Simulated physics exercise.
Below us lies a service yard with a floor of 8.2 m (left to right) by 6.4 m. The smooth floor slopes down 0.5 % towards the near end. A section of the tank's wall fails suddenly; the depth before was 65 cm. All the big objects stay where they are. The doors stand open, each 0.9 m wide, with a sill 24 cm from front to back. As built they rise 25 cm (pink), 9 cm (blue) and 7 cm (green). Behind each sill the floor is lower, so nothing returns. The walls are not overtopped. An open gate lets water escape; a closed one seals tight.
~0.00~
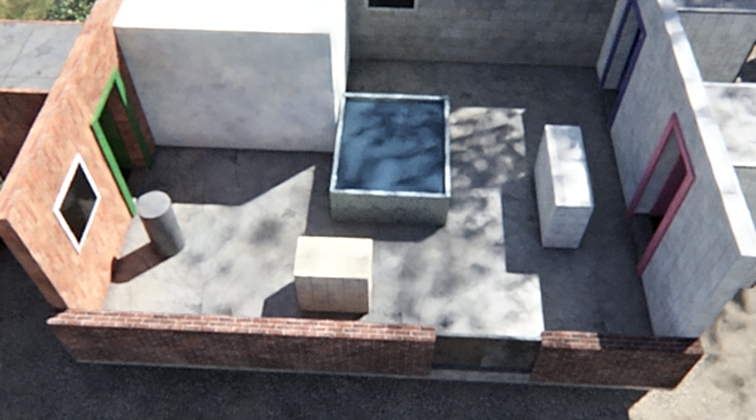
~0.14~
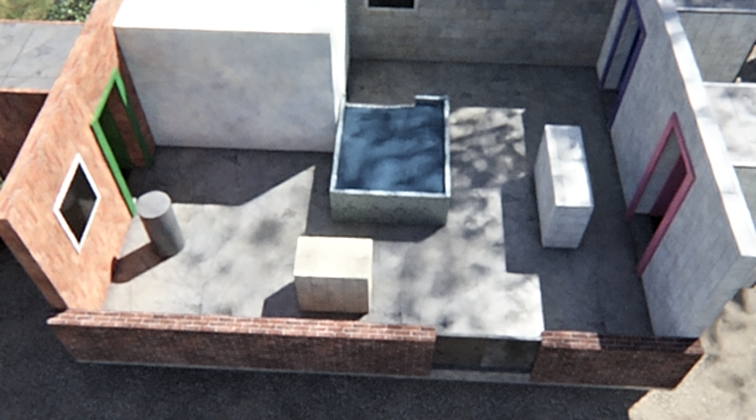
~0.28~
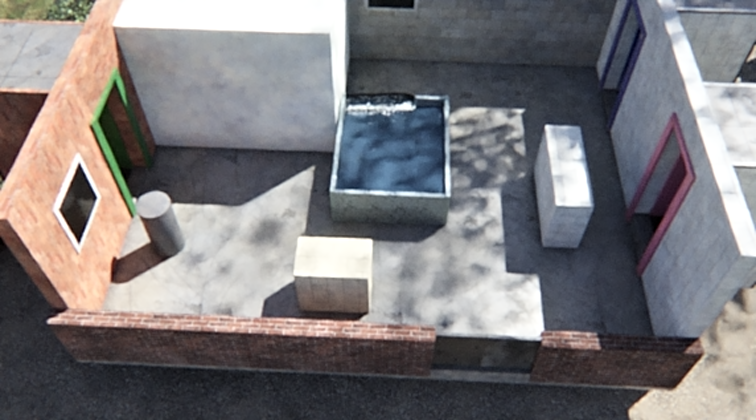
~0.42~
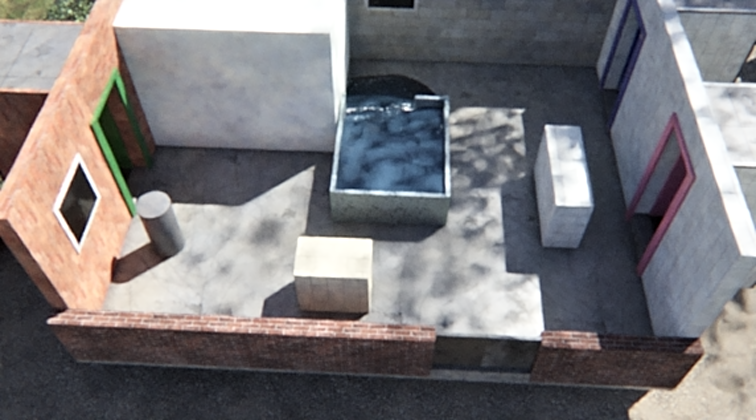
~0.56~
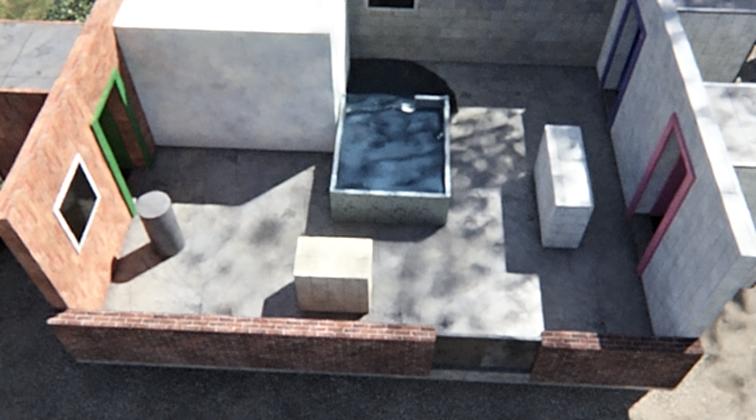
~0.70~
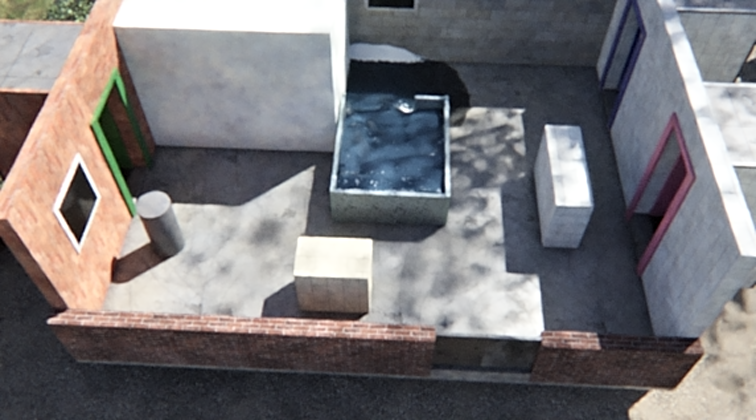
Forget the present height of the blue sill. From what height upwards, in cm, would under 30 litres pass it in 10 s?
Close to 22 cm is just enough.
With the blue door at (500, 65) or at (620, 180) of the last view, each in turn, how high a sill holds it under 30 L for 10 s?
About 7.5 and 10.5 cm.
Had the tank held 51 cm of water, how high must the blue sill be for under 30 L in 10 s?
About 16 cm.
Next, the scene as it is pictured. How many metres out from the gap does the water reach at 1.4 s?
Roughly 3.0 m.
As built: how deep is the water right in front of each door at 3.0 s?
Depths in cm: Pink 0, blue 26, green 0.
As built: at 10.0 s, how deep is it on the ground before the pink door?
About 7.0 cm.
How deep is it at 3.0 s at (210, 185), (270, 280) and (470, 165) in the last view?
In that order: 0, 0 and 0 cm.
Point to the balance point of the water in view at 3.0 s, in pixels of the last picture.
At about (431, 121).
After 1.4 s water covers 10 % of the floor, deepest (56 cm) near (357, 61); it has not reached the blue door.
After 3.0 s water covers 30 % of the floor, deepest (34 cm) near (593, 69); 26 cm at the blue door, 30 litres in over its 9 cm sill.
After 10.0 s water covers 75 % of the floor, deepest (14 cm) near (642, 364); 10 cm at the blue door, 279 litres in over its 9 cm sill.
At the blue door as built, the water arrived by 2.5 s and peaked near 27 cm at 3.2 s.
With a sill of 18.5 cm, 63 litres would have come in within the 10 s; with 24.5 cm, 14 litres. So under 30 litres takes about 22 cm.
